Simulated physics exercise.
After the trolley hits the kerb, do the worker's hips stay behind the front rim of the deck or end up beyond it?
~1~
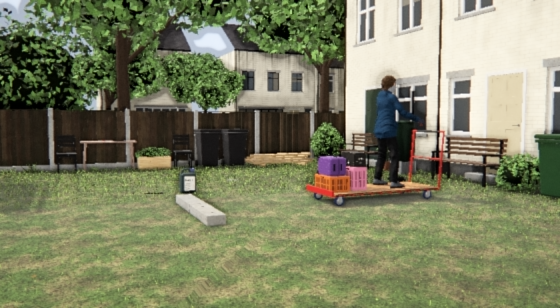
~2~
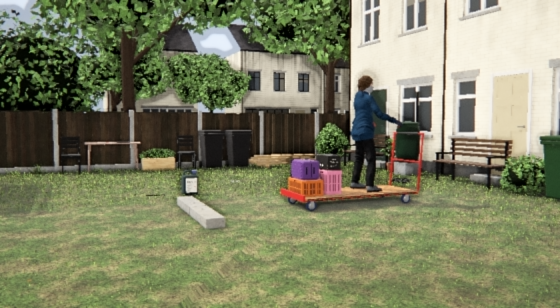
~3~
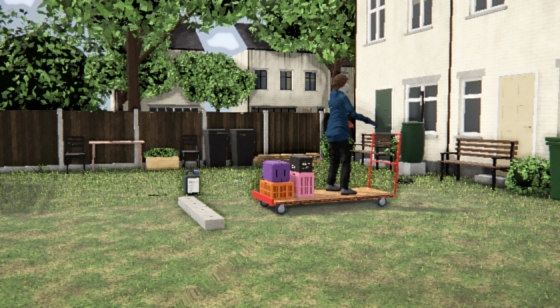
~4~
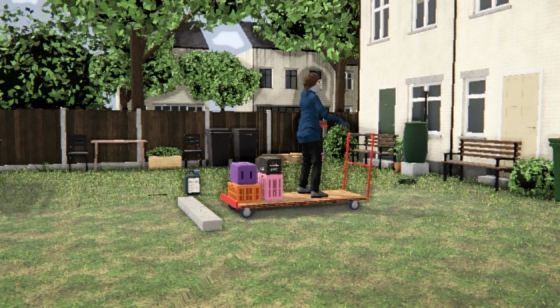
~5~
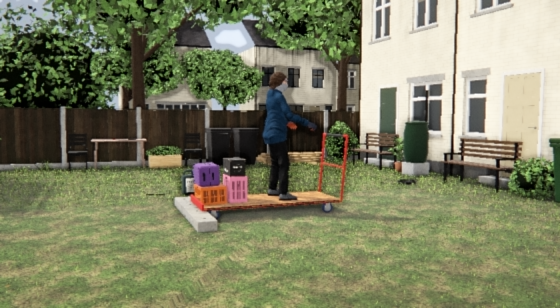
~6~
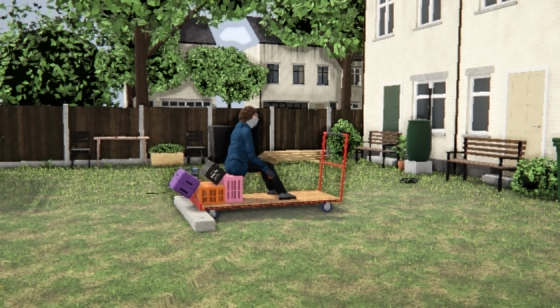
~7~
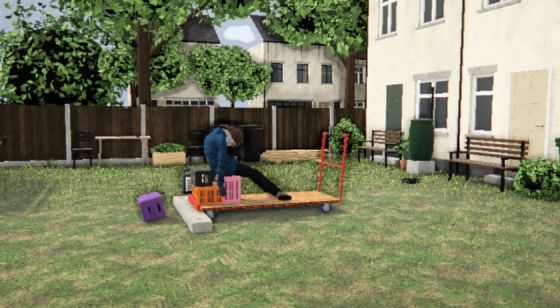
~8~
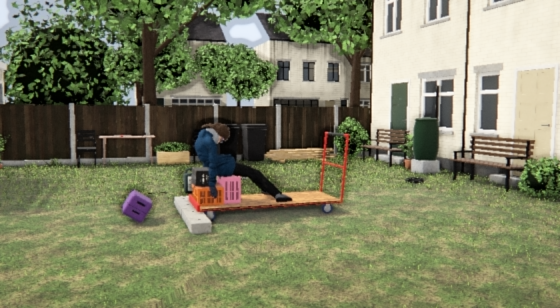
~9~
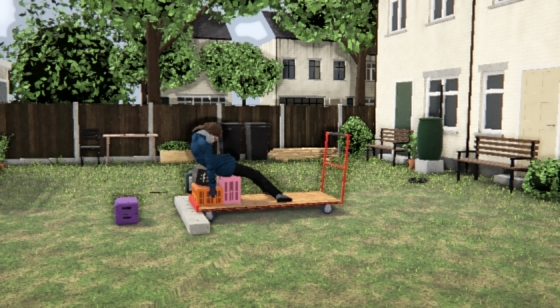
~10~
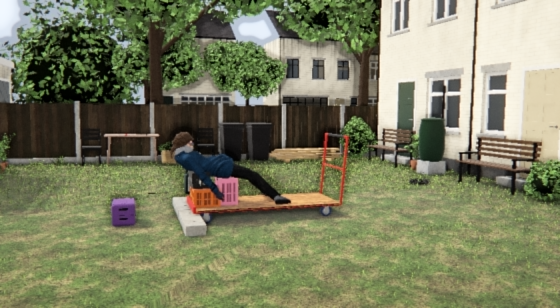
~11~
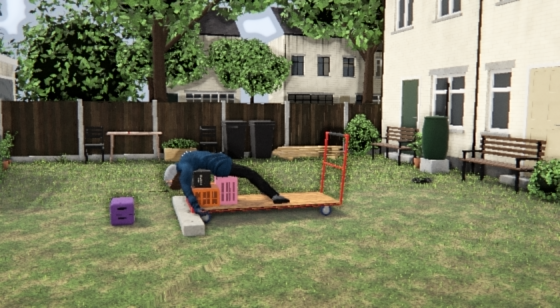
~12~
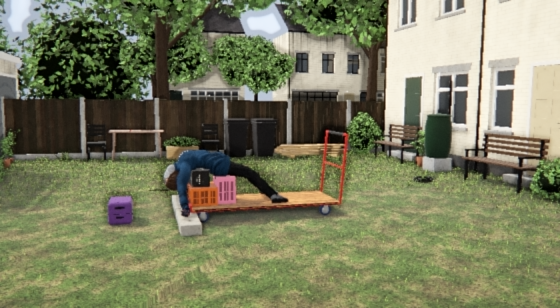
They stay behind the front rim. The worker ends up folded forward over the crates, with the hips still above the deck.
